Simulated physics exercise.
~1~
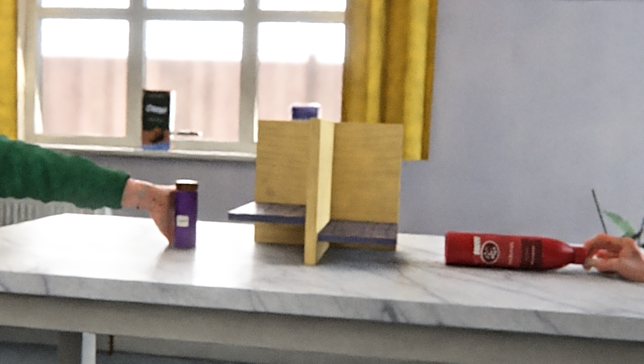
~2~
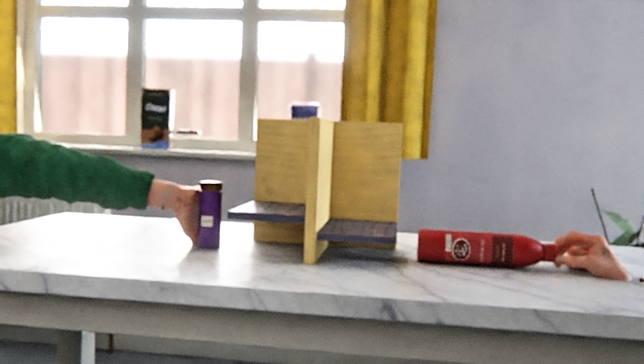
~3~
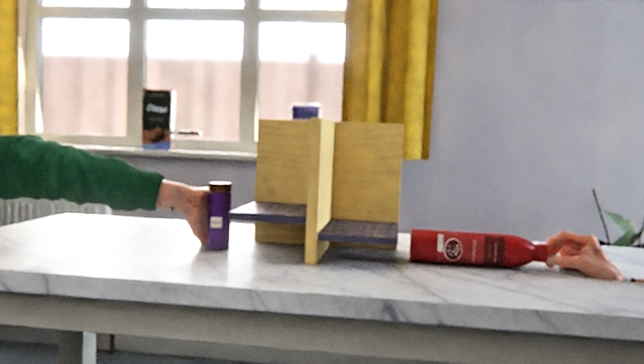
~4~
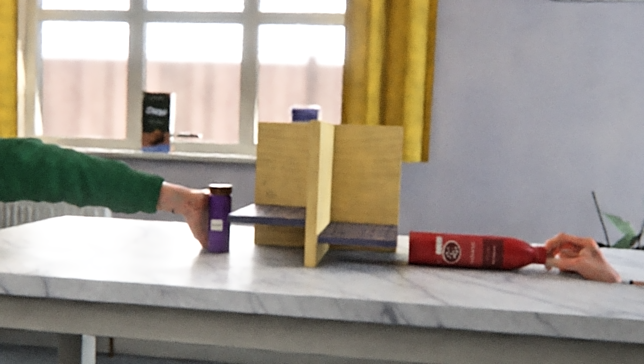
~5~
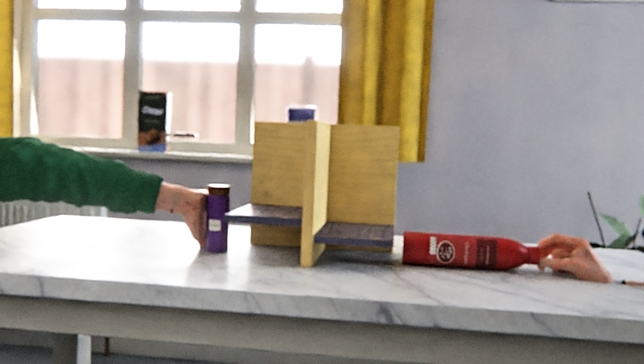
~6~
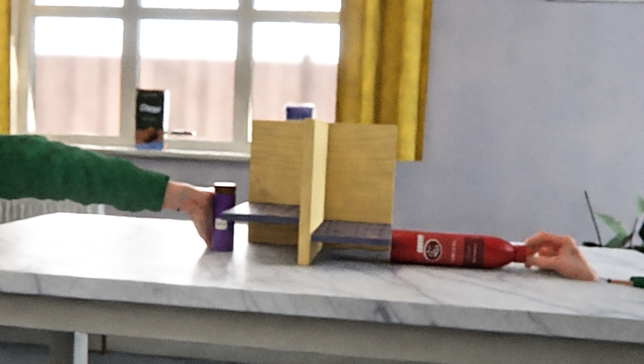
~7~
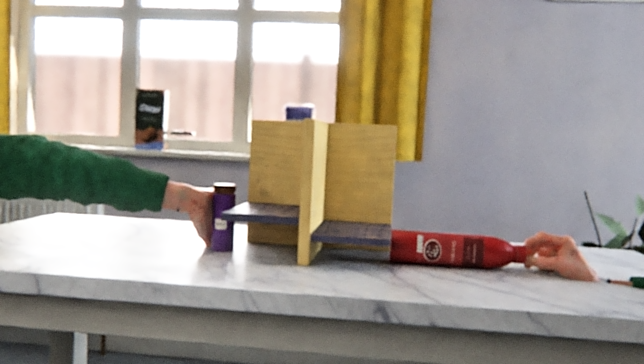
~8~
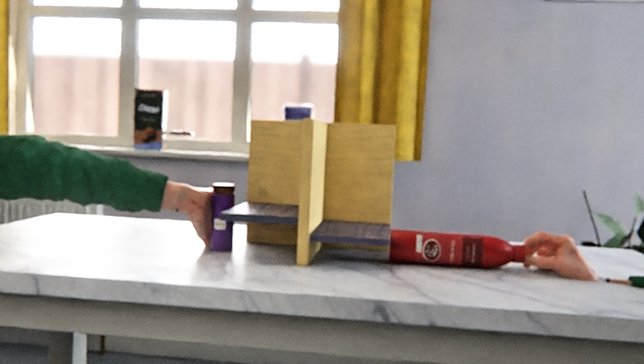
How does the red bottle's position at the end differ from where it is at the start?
At the start the red bottle lies on its side to the right of the stand with a gap between them, and by the end it is farther left, with its base up at the edge of the shelf.
